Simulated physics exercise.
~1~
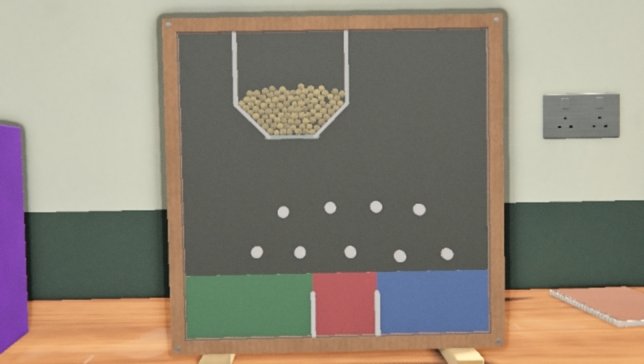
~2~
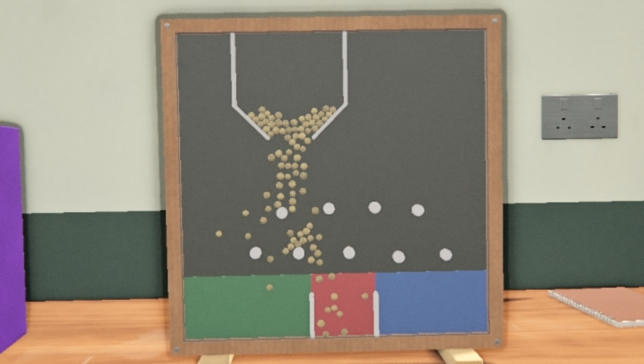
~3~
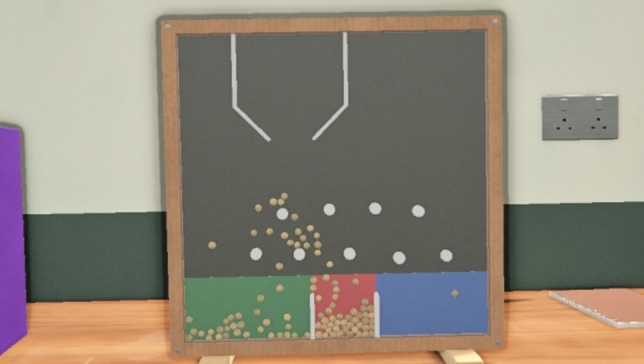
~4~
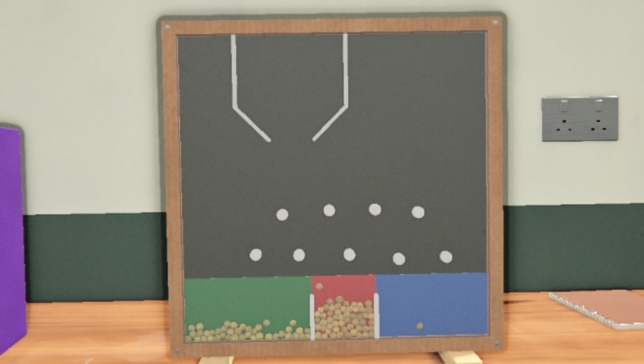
Pale wooden beads pouring from a hopper, scattering off pegs and settling mostly in the red and green bins, few in blue.
